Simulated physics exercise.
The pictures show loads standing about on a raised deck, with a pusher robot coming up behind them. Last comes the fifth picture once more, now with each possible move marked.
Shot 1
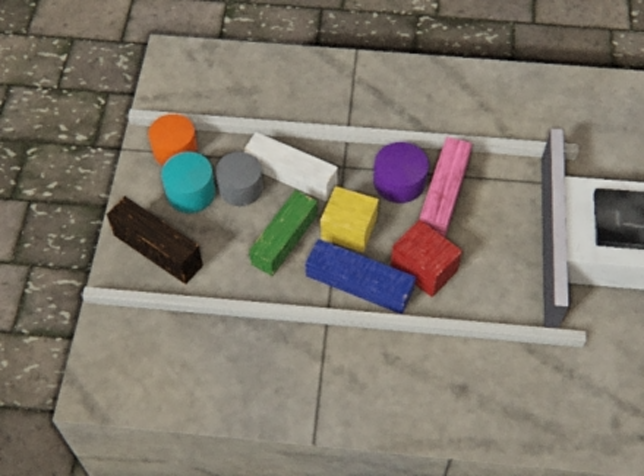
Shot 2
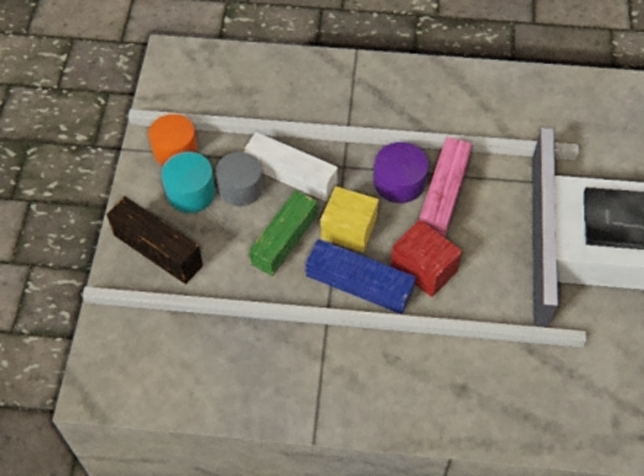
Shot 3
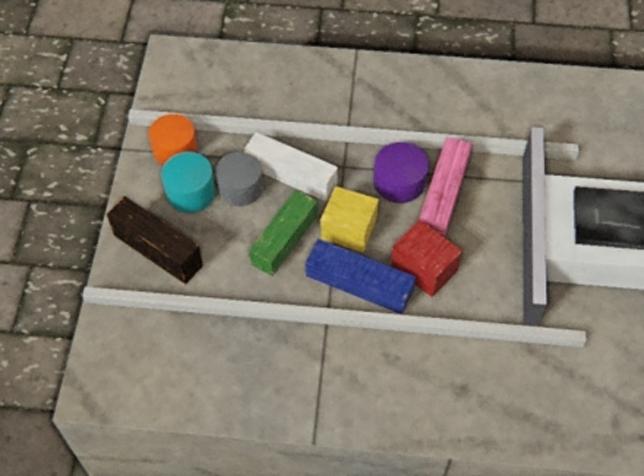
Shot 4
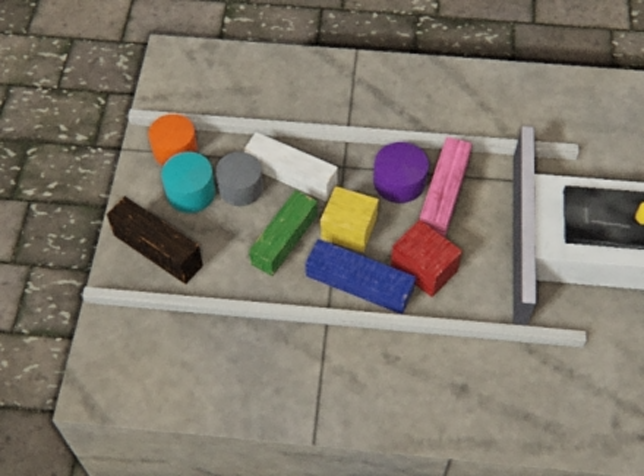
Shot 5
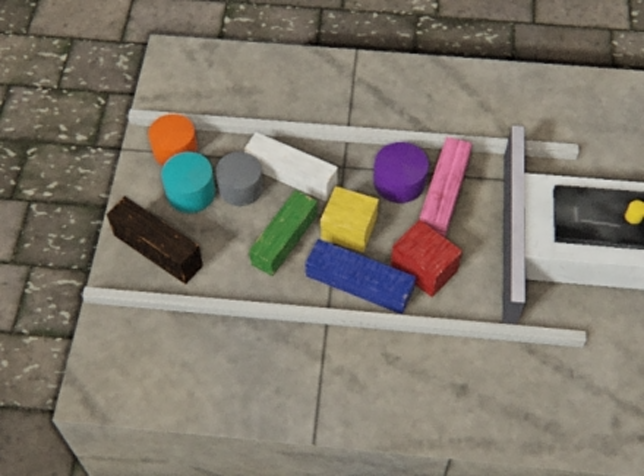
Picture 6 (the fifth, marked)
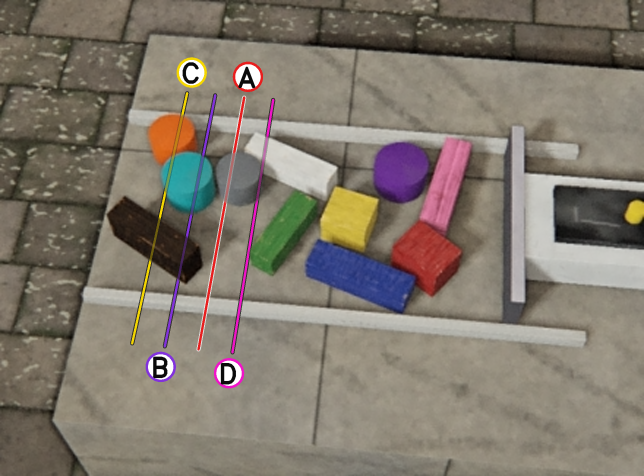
A white pusher with a flat grey blade crept slowly left between two pale rails on a stone deck, while the colourful blocks and round canisters in front of it stayed still, untouched.
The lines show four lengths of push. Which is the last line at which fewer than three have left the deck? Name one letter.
Up to line D.
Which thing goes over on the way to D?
It is the turquoise canister.
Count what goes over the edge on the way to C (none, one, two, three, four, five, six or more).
By then, six or more.
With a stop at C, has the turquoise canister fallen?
Yes.
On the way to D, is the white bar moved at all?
By then, yes.
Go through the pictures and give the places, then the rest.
White bar (291, 167); red crate (426, 258); yellow crate (350, 219), in the first frame.
Robot (625, 218); turquoise canister (189, 182), in the second frame.
Robot (614, 217); orange canister (174, 141), in the third frame.
Robot (603, 216); grey canister (239, 179), in the fourth frame.
Robot (593, 215); blue bar (360, 276); green bar (284, 233); white bar (291, 167), in the fifth frame.
On the marked copy, A at (223, 214); B at (192, 211); C at (162, 209); D at (254, 216).
With D. Early on, robot (497, 207); blue bar (351, 283); purple canister (364, 170).
Further on, robot (402, 200); turquoise canister (159, 188); grey canister (207, 184).
At the end, robot (330, 194); turquoise canister over the edge; black bar (107, 231); one fallen.
As for the rest, A drops four; B drops six; C drops six.
